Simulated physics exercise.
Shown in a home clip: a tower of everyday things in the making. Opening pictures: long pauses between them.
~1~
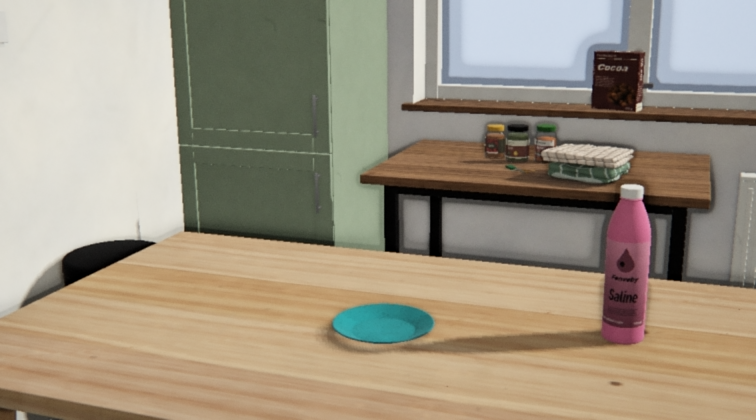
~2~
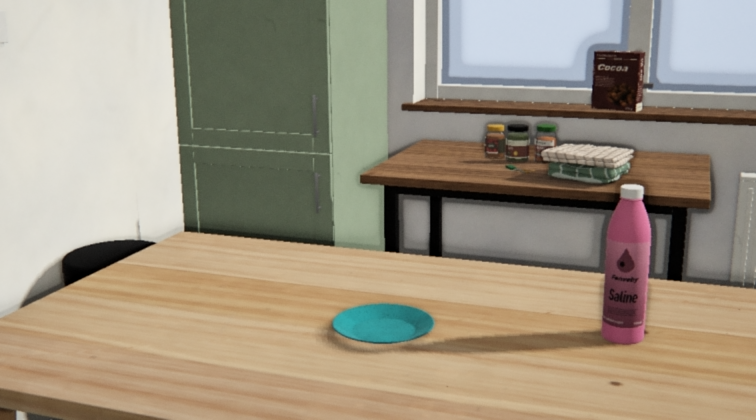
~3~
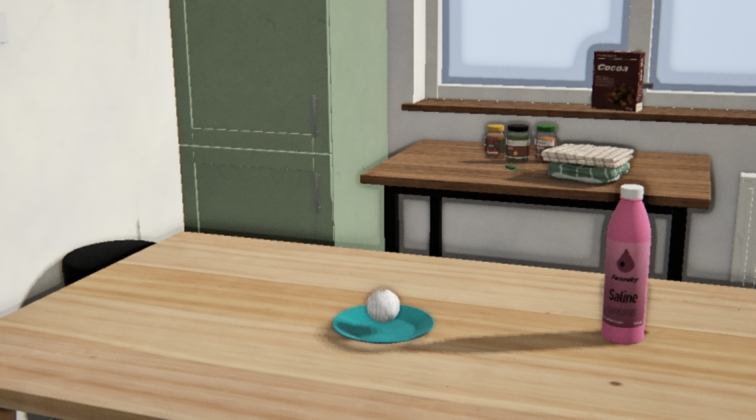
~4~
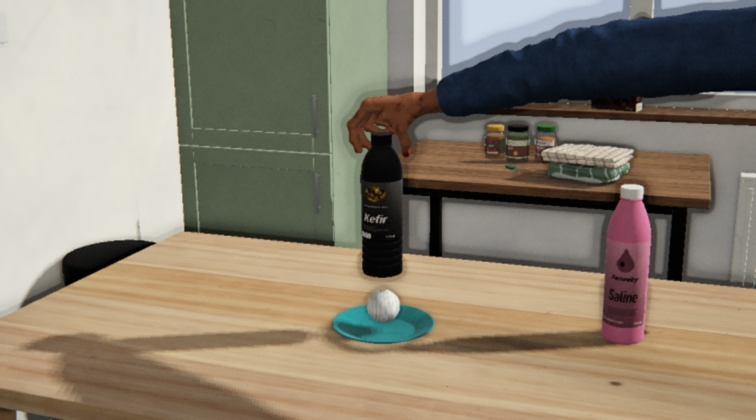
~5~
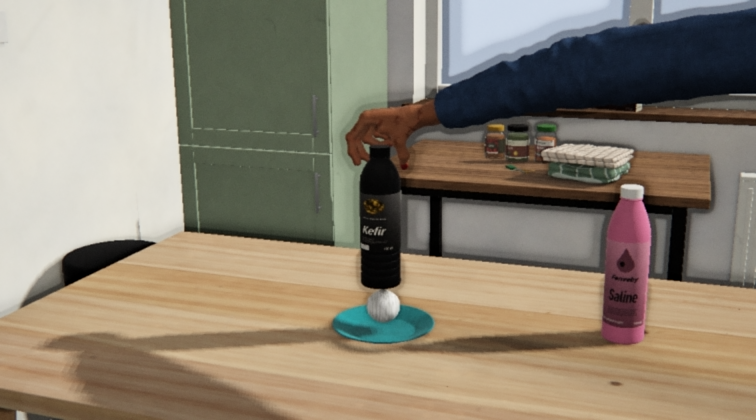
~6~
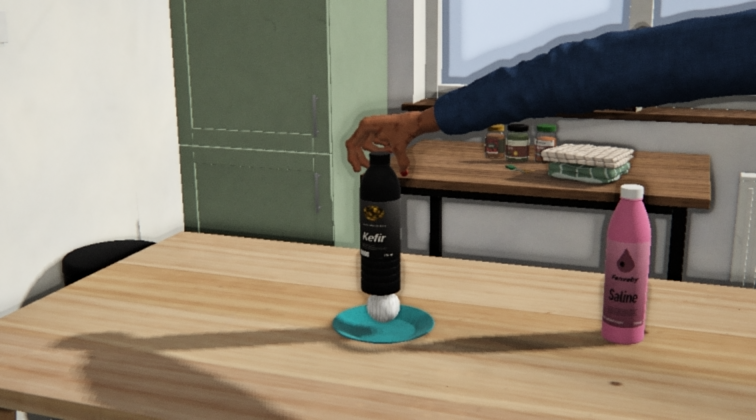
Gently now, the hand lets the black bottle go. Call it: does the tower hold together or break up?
It breaks up.
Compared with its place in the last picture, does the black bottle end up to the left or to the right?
Result: Further left.
Then, 0.50 s after the last picture, black bottle tipped 25° from how it was near (356, 226).
Then, 0.60 s after the last picture, black bottle now fallen.
Then, 0.70 s after the last picture, things are still on the move.
Then, 0.80 s after the last picture, as before.
At rest, fallen, black bottle; the other 3 in place. Seen from the same camera at the end, black bottle near (290, 298). The pile comes apart.
